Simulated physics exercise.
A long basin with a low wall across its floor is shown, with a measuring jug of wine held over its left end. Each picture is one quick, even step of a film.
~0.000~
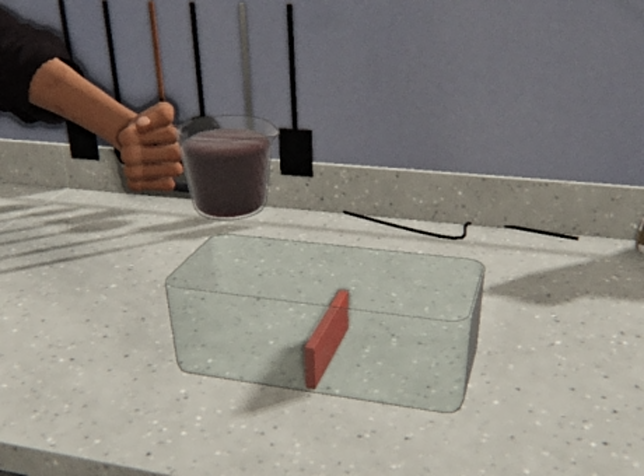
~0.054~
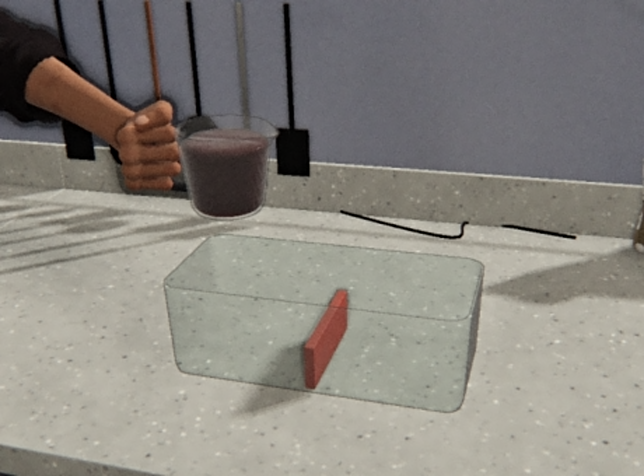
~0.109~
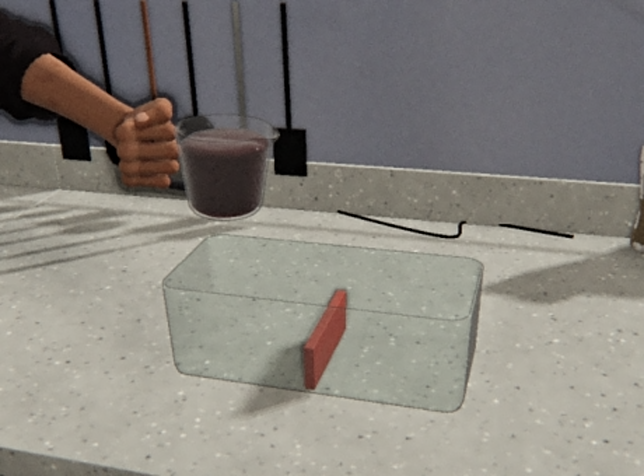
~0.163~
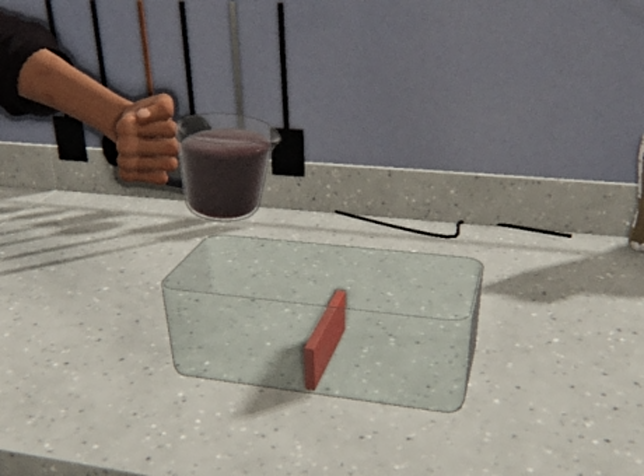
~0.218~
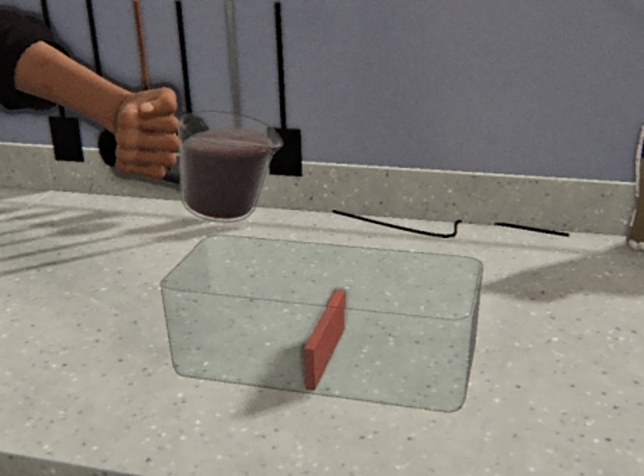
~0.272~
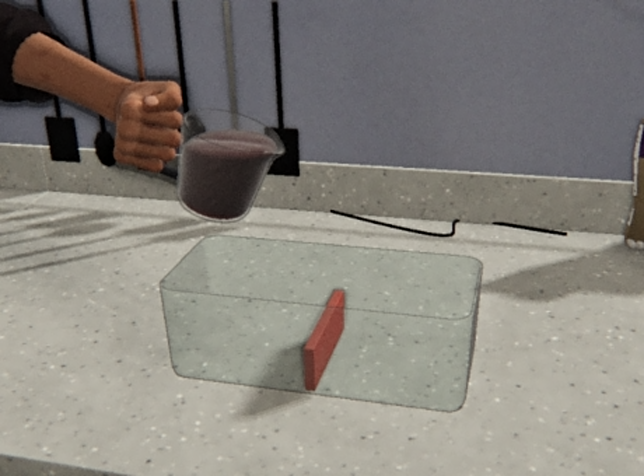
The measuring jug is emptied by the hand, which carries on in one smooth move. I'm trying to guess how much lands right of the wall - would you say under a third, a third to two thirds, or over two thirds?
The share right of the wall will be moderate, one third to two thirds.
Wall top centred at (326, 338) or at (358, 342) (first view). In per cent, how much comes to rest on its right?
That'd be about 70 percent for the first and about 20 percent for the other.
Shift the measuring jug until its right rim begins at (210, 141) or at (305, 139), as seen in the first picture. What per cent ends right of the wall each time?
Start one gives close to 0 percent, start two close to 85 percent.
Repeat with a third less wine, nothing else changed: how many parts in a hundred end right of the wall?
My estimate is about 30 percent.
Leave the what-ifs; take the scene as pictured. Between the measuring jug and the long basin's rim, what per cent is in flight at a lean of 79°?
25 per cent.
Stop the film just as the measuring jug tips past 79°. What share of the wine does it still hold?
About 55 per cent.
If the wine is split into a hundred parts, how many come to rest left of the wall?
About 40 per cent.
By 0.65 s the tilt is 79° and 57 per cent is still to pour, 1 is left of the wall and 18 right of it.
By 0.94 s the tilt is 112° and 5 per cent is still to pour, 31 is left of the wall and 57 right of it.
By 1.23 s the tilt is 115° and 0 per cent is still to pour, 42 is left of the wall and 58 right of it.
By 1.55 s the tilt is 115° and 0 per cent is still to pour, 42 is left of the wall and 58 right of it.
At rest 42 per cent lies left of the wall, 58 right of it and 0 outside.
